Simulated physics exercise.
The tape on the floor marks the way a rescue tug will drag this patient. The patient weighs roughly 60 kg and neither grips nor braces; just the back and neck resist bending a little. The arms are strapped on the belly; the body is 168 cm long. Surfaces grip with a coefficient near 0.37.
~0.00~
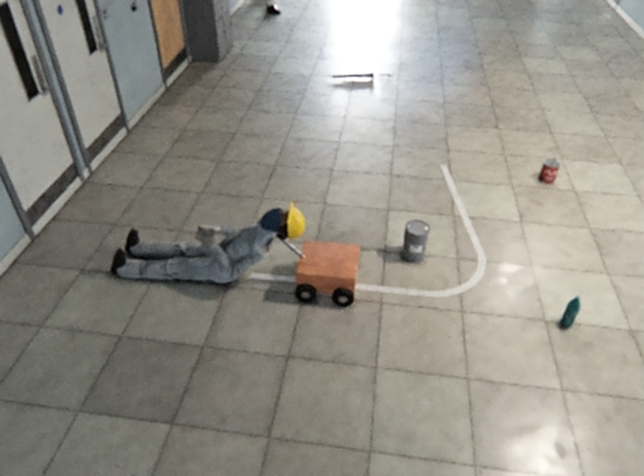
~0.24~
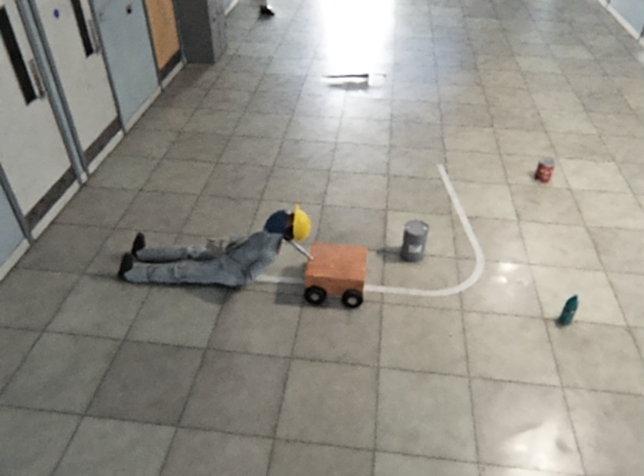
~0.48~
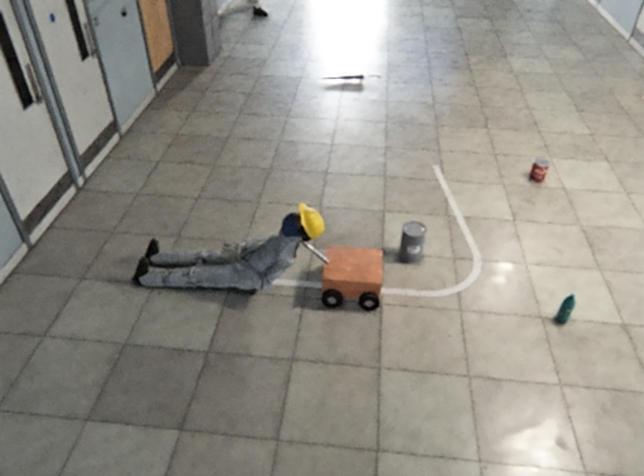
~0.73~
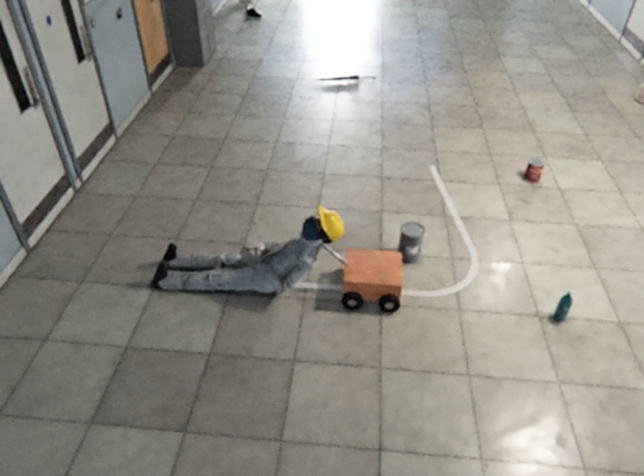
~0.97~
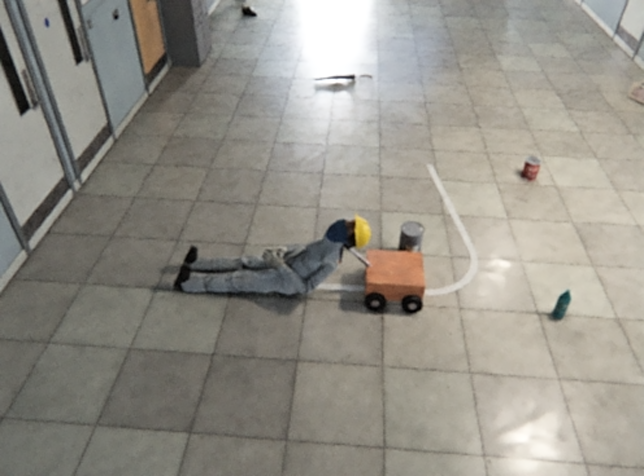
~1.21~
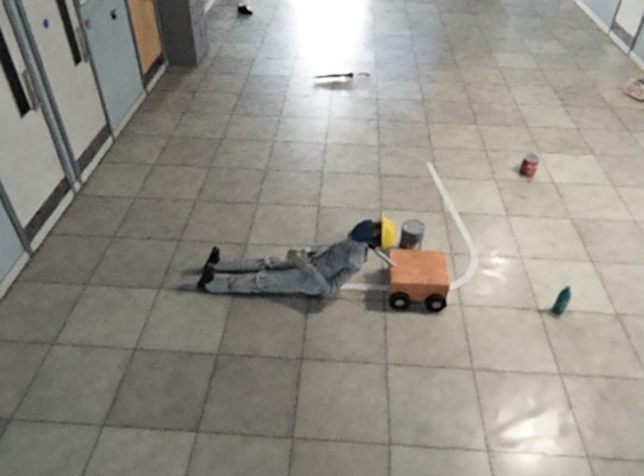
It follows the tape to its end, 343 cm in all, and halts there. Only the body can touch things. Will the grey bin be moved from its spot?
Here the grey bin takes a hit.
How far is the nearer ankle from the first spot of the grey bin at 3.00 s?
About 60 cm.
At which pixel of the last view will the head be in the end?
Near (434, 109).
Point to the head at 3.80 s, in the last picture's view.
Around (463, 159).
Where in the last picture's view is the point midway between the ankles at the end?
Near (442, 228).
After 2.30 s the grey bin is where it stood, near (412, 240) in the last picture's view; the teal bottle where it stood; the nearer ankle is 95 cm from that spot.
After 3.00 s the grey bin is where it stood, near (412, 240) in the last picture's view; the teal bottle where it stood; the nearer ankle is 65 cm from that spot.
After 3.80 s the grey bin is 4 cm from where it stood, near (411, 237) in the last picture's view; the nearer ankle is 38 cm from that spot.
After 4.50 s the grey bin is 11 cm from where it stood, near (408, 232) in the last picture's view; the nearer ankle is 11 cm from that spot.
By 5.4 s, grey bin gets knocked; teal bottle stays put; red can stays put.
